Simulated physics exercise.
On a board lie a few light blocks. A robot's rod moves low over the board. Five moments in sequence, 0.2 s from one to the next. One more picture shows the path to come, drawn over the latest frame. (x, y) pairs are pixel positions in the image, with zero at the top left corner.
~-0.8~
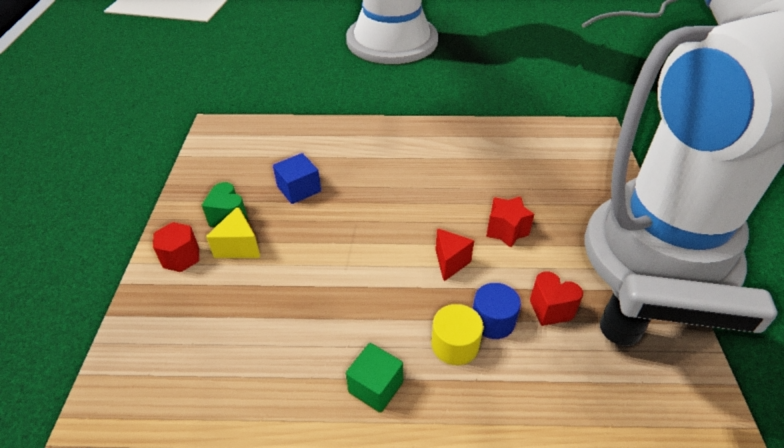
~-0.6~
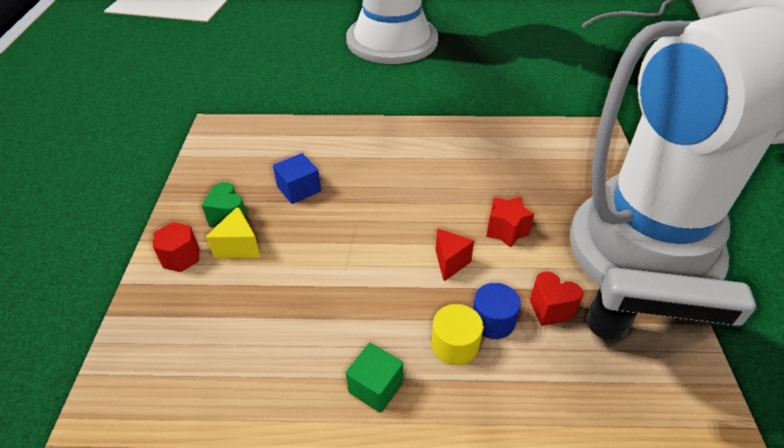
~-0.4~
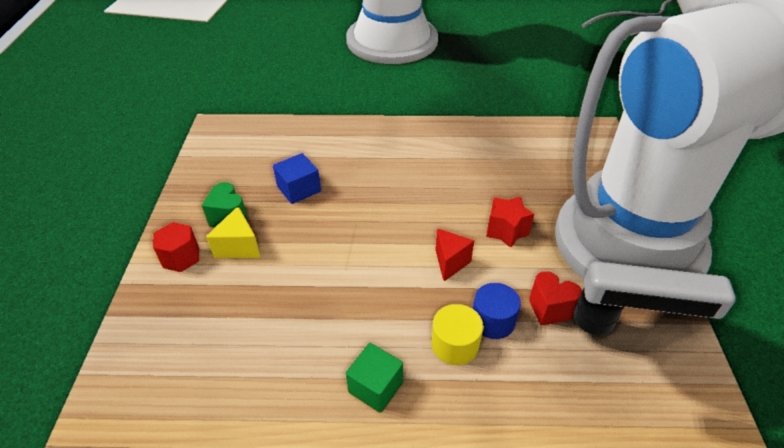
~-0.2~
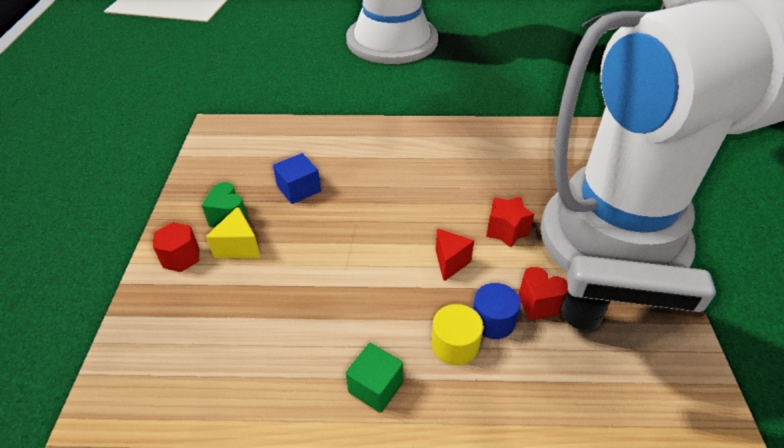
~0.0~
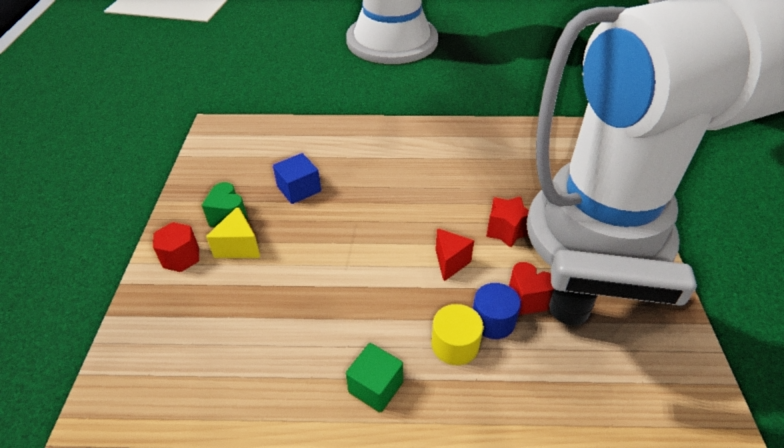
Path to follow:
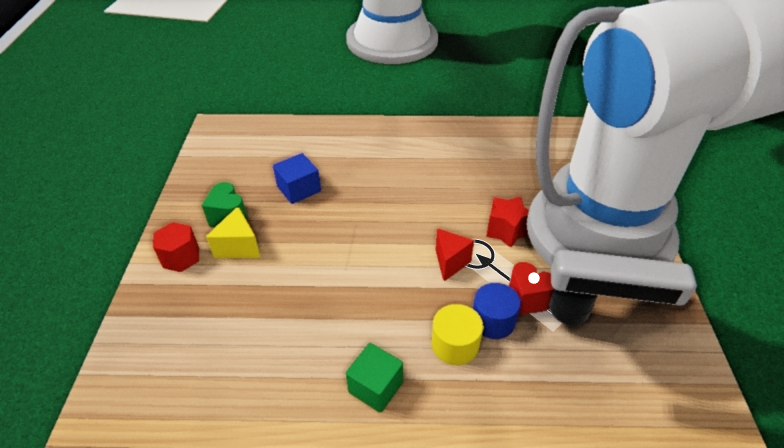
Robot arm sliding slowly left over a wooden board of coloured blocks, its dark rod nudging the red heart block slightly left.
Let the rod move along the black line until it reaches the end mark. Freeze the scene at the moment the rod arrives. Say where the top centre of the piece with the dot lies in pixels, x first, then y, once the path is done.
Its top face will be centred at roughly (448, 242).
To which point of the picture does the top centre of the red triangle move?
Near (421, 233).
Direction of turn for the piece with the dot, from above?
Anticlockwise.
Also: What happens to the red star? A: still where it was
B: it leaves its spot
A: Still where it was.
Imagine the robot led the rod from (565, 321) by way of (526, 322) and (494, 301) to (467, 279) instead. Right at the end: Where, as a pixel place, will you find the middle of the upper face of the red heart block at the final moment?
I'd guess (514, 254).
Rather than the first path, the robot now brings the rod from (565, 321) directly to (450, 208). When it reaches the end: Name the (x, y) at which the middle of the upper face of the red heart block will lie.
The spot you're after is about (479, 251) in the image.
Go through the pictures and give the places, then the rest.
The first picture shows tip of the rod at (620, 330), middles of tops, red triangle at (453, 242), red star at (511, 209), red heart block at (558, 288).
The second picture shows rod at (606, 325), nothing pushed.
The third picture shows rod at (593, 320), nothing pushed.
The fourth picture shows rod at (581, 315), red heart block at (546, 283).
The fifth picture shows rod at (569, 310), red triangle at (453, 242), red star at (511, 209), red heart block at (534, 278).
The line goes from (565, 321) to (476, 254); the dot is on the red heart block.
What follows on the original path. One third of the way, rod at (534, 285); red heart block at (501, 261), turned 35° anticlockwise.
Two thirds of the way, rod at (504, 263); red triangle at (442, 239); red heart block at (471, 249), turned 80° anticlockwise.
At the end, rod at (477, 243); red triangle at (421, 233), turned 25° anticlockwise; red star unmoved; red heart block at (448, 242), turned 100° anticlockwise.
